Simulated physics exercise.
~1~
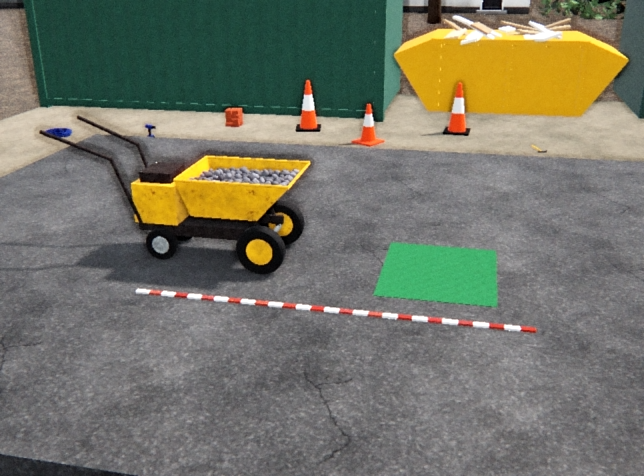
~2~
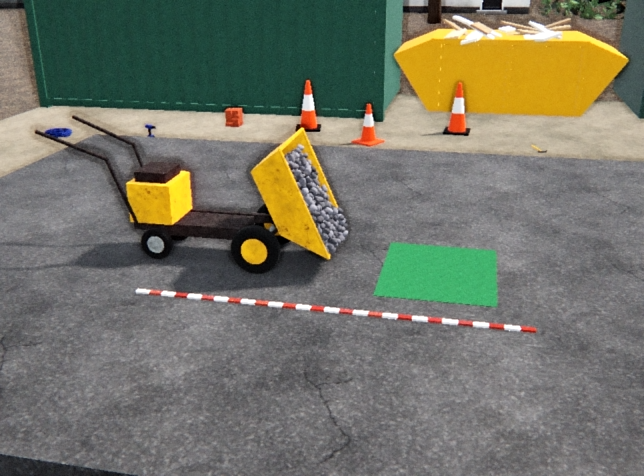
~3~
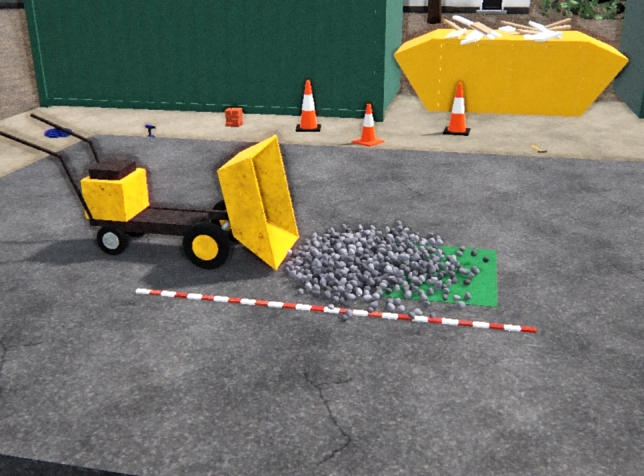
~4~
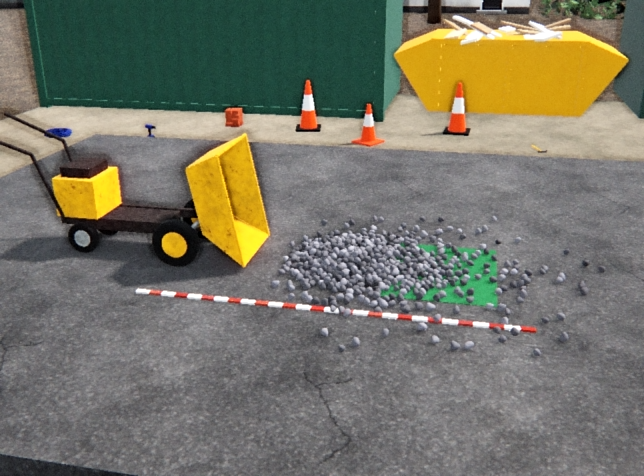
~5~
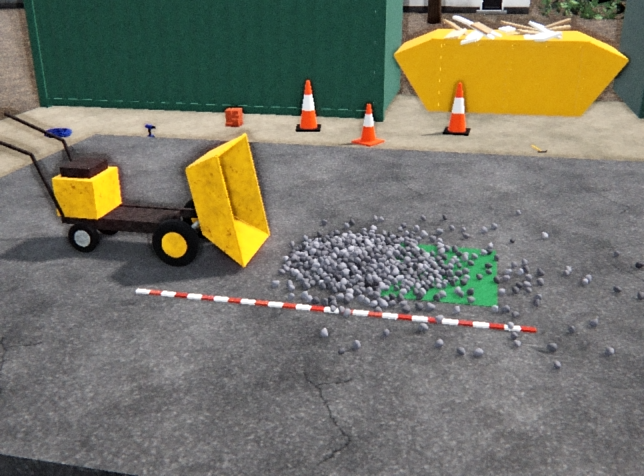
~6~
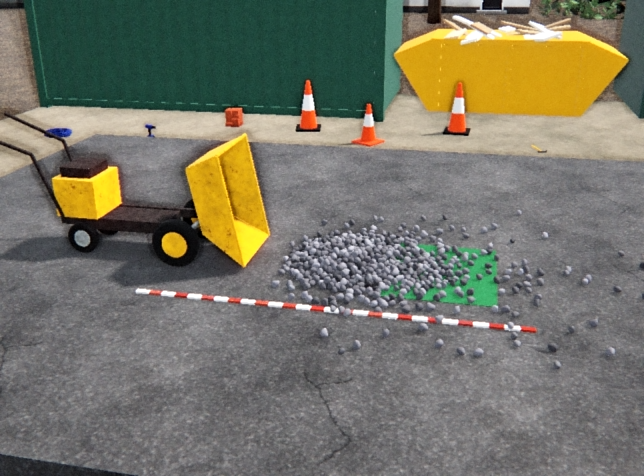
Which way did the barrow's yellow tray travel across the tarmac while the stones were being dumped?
It travelled to the left, drawing back from the heap of stones along with the rest of the barrow.
